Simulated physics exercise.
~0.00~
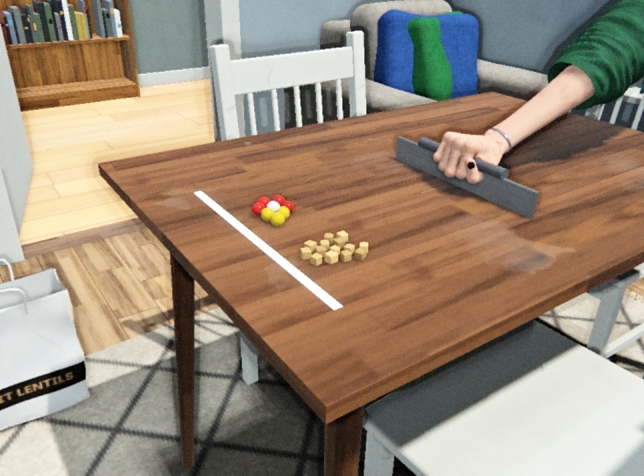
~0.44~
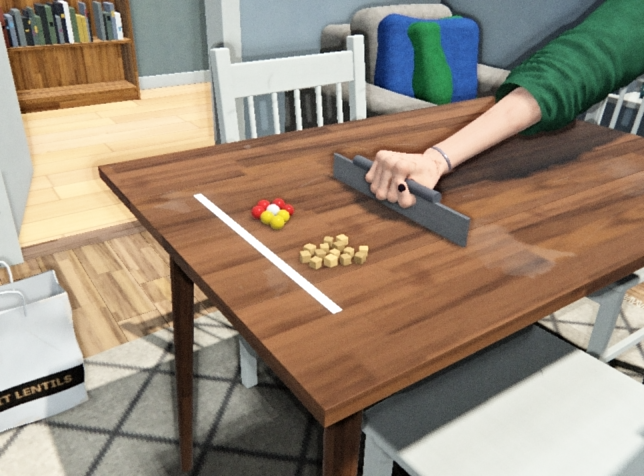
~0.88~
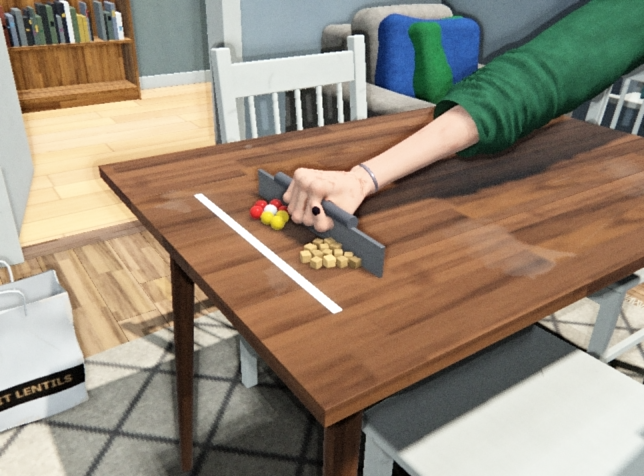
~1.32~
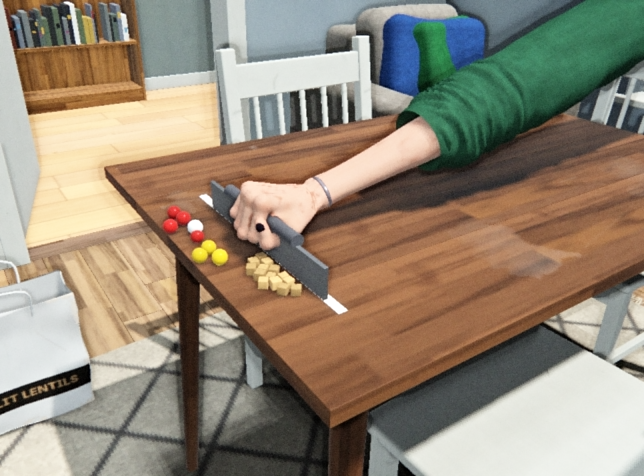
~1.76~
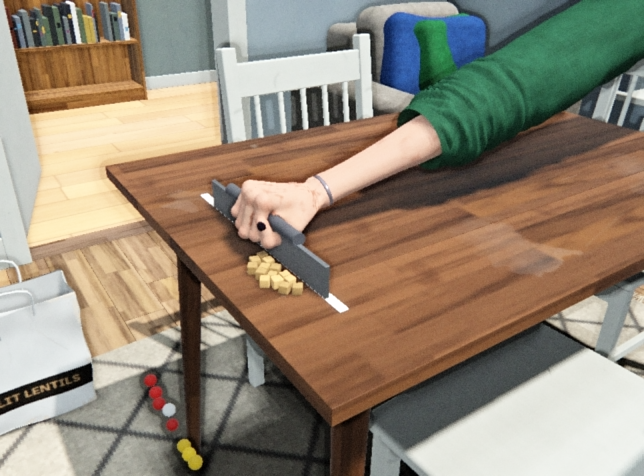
We see a hand push a grey scraper left across a wooden table, sweeping small red, yellow and white balls and a cluster of tan cubes along, then stop at the white tape; the balls roll on and drop off the edge, while the cubes stay on the table.
